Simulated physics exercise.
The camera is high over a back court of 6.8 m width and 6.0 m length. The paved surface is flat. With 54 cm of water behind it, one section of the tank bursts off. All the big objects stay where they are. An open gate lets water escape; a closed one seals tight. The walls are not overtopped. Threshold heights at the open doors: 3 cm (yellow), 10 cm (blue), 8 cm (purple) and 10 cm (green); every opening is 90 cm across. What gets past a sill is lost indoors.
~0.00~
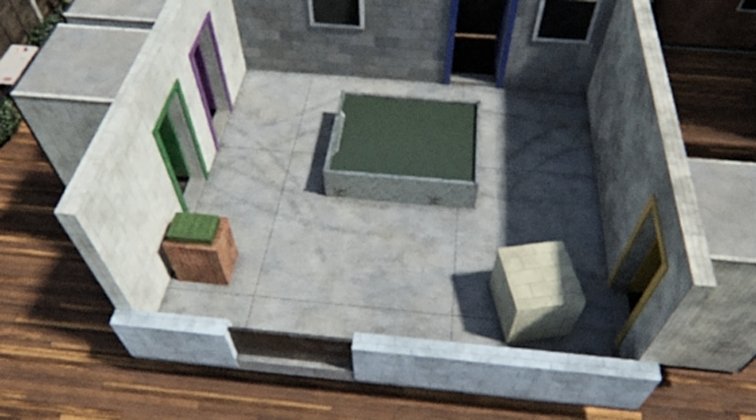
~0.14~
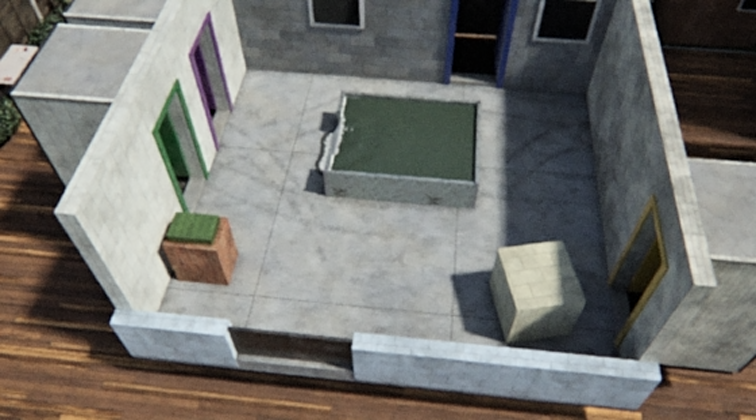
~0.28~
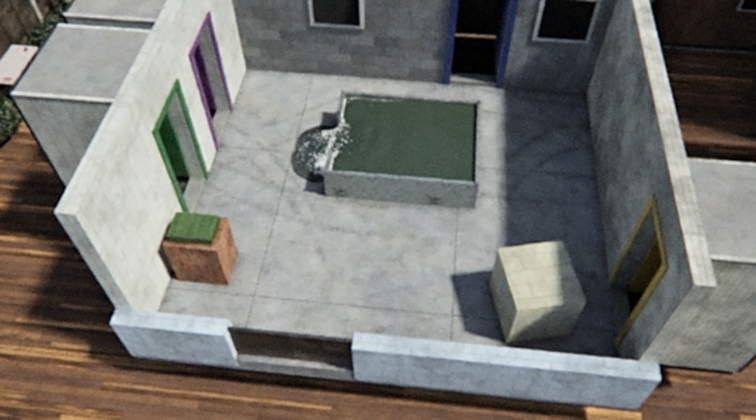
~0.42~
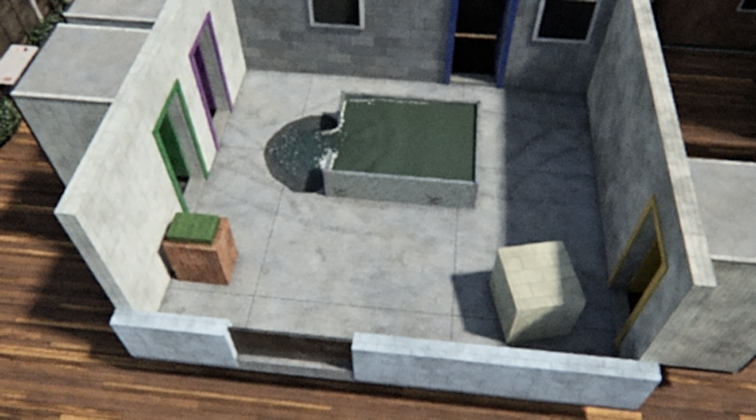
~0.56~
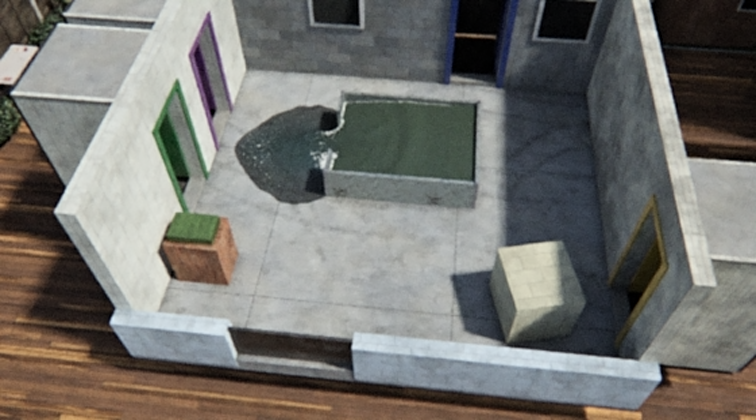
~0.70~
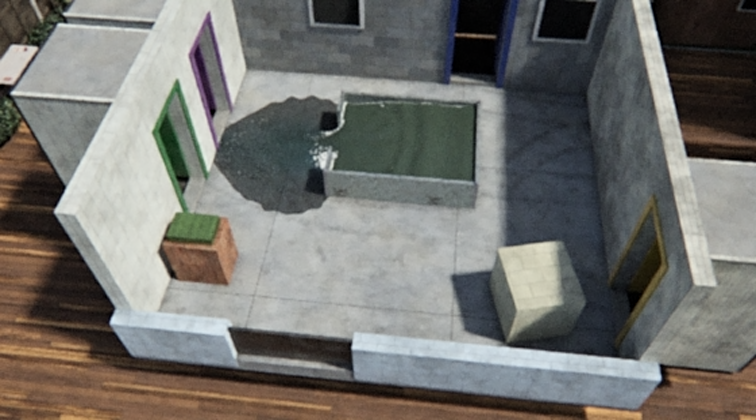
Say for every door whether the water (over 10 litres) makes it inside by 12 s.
Within that time: At the yellow door it keeps below the limit; at the blue door it stays under the limit; at the purple door it goes over the limit; at the green door it goes over the limit.
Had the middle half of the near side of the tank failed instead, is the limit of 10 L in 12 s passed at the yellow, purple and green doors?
Against that limit: Yellow over, purple below, green not over.
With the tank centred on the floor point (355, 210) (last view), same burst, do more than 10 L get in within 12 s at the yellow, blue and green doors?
Then: Yellow below, blue under, green above.
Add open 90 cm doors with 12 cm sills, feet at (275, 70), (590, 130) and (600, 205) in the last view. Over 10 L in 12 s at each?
In turn: Above, below, not over.
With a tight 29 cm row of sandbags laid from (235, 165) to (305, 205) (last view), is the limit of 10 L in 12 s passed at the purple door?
Against that limit: Purple over.
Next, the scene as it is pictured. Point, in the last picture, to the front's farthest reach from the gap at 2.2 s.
At about (154, 323).
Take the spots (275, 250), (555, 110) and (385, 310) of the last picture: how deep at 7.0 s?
In that order: 4, 3 and 3 cm.
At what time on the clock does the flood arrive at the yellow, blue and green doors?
Yellow 9.0 s, blue 4.5 s, green 1.1 s.
After 1.4 s water covers 20 % of the floor and is deepest (30 cm) near (326, 155); yellow door not reached, blue door not reached, purple door 17 cm at the sill, 40 L in, green door 16 cm at the sill, 1 L in.
After 2.2 s water covers 20 % of the floor and is deepest (26 cm) near (226, 155); yellow door not reached, blue door not reached, purple door 25 cm at the sill, 118 L in, green door 18 cm at the sill, 17 L in.
After 3.5 s water covers 35 % of the floor and is deepest (22 cm) near (194, 245); yellow door not reached, blue door not reached, purple door 20 cm at the sill, 221 L in, green door 14 cm at the sill, 45 L in.
After 7.0 s water covers 80 % of the floor and is deepest (15 cm) near (245, 75); yellow door not reached, blue door 4 cm at the sill, 0 L in, purple door 13 cm at the sill, 327 L in, green door 10 cm at the sill, 61 L in.
After 12.0 s water covers 100 % of the floor and is deepest (9 cm) near (243, 81); yellow door 6 cm at the sill, 4 L in, blue door 4 cm at the sill, 0 L in, purple door 8 cm at the sill, 352 L in, green door 7 cm at the sill, 62 L in.
